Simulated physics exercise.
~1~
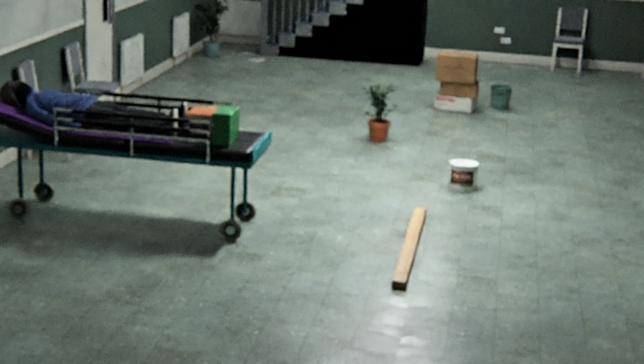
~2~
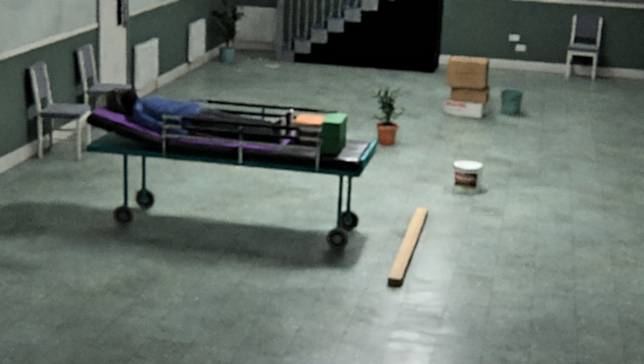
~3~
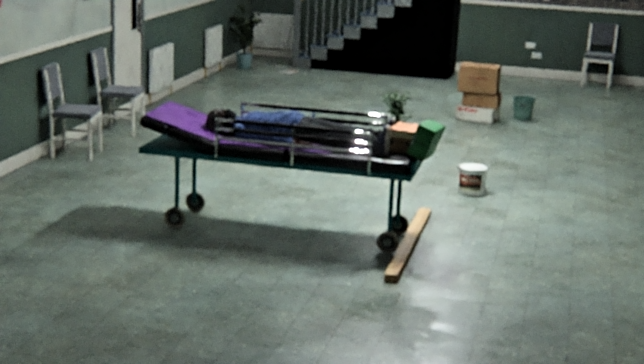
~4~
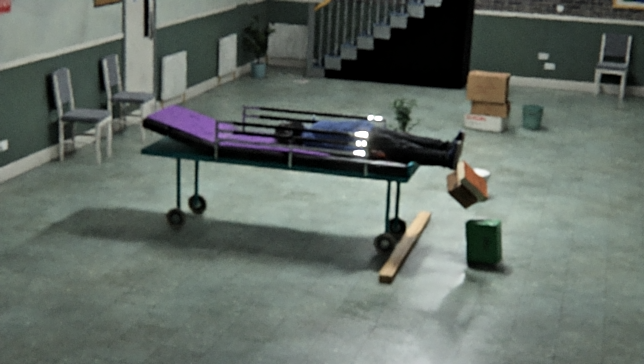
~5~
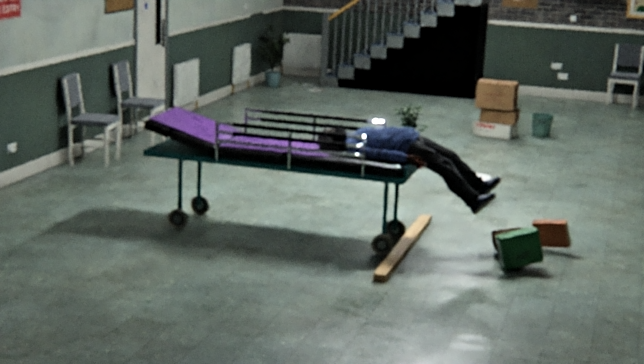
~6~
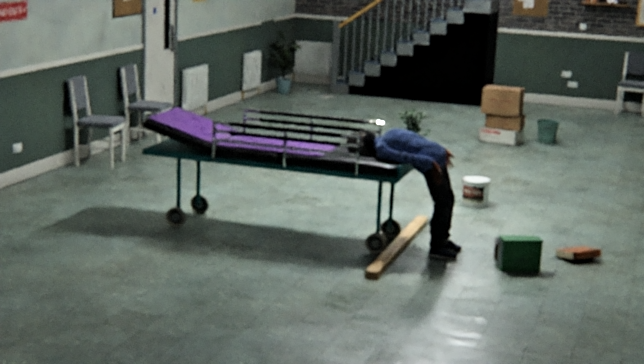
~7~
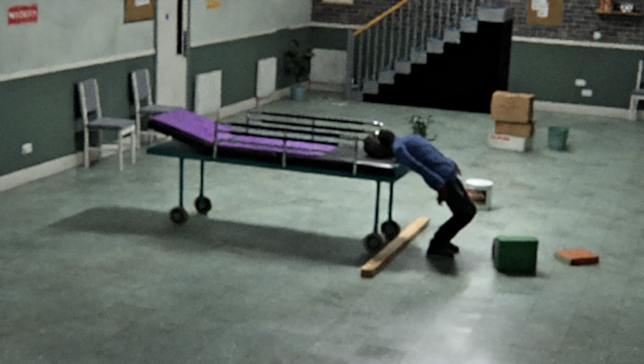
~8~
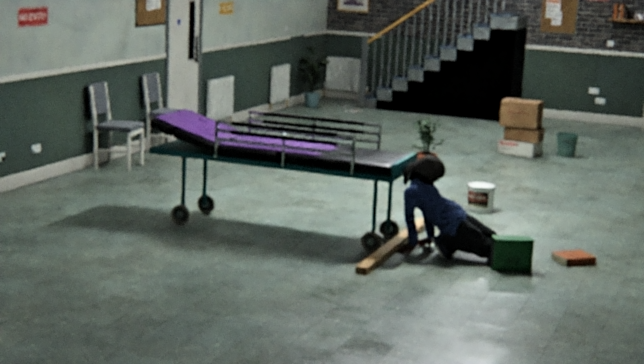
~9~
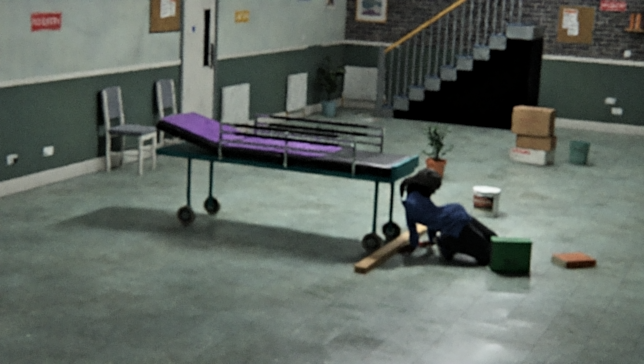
In a hall, a trolley stops at a plank and its cases and limp patient slide off.
